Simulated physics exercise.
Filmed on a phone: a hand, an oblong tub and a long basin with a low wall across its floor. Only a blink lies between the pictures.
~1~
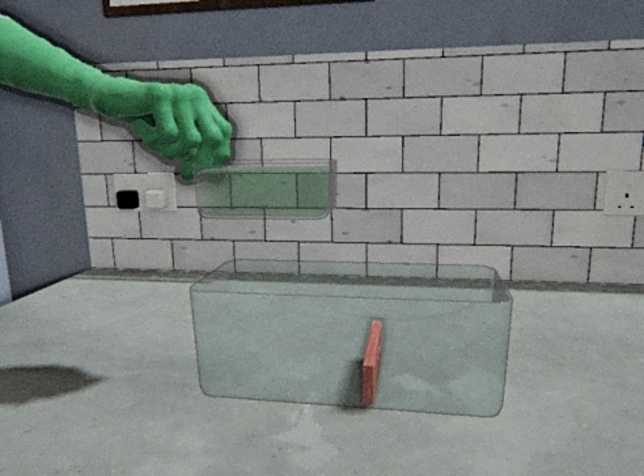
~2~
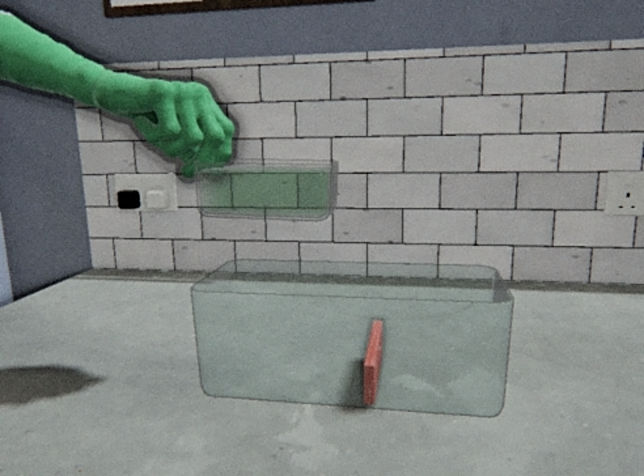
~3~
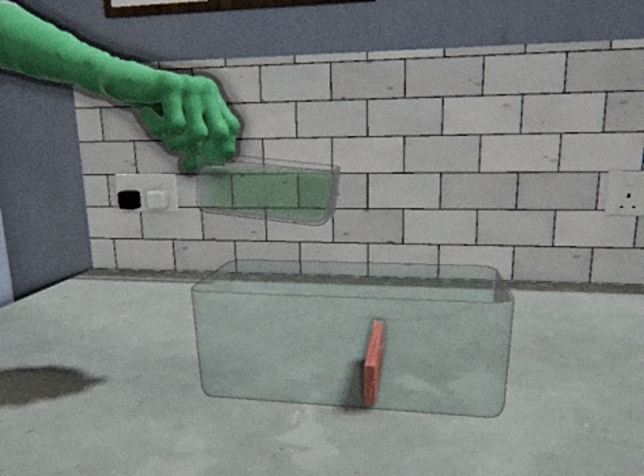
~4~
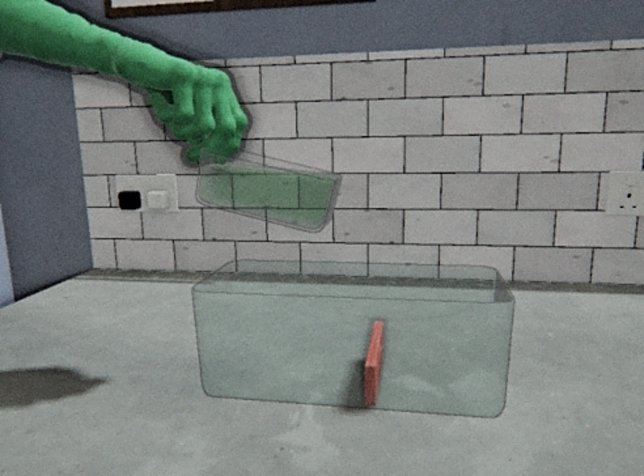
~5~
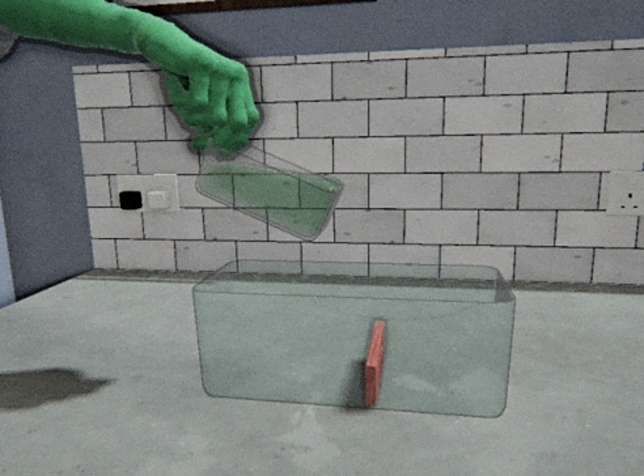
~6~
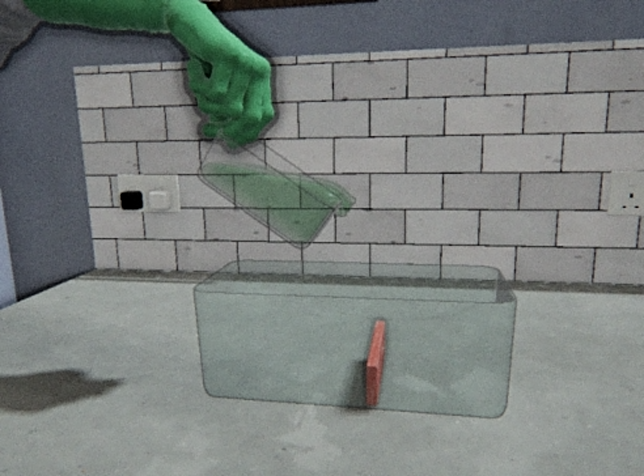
At first, a green hand holds a small clear tub of green liquid level above a long, clear basin with a low red wall inside. The hand then rises and tilts the tub down to the right, more and more steeply, until a little liquid pushes past its lower right edge.
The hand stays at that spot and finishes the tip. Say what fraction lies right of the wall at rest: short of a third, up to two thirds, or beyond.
The share right of the wall is between a third and two thirds.
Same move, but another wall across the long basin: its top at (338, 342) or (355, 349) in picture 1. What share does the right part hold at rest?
Roughly 80 per cent, and 70 per cent.
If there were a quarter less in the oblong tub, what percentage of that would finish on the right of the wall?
Roughly 40 in a hundred.
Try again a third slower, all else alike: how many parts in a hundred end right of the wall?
Near 65 %.
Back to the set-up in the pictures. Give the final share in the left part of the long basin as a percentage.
About 45 per cent.
A moment on, the oblong tub is tipped right over and 8 per cent is still to pour, 26 is left of the wall and 46 right of it.
Next, the oblong tub is tipped right over and 0 per cent is still to pour, 43 is left of the wall and 53 right of it.
Then the oblong tub is tipped right over and 0 per cent is still to pour, 46 is left of the wall and 52 right of it.
Later the oblong tub is tipped right over and 0 per cent is still to pour, 46 is left of the wall and 52 right of it.
In the end 46 per cent lies left of the wall, 52 right of it and 1 outside.
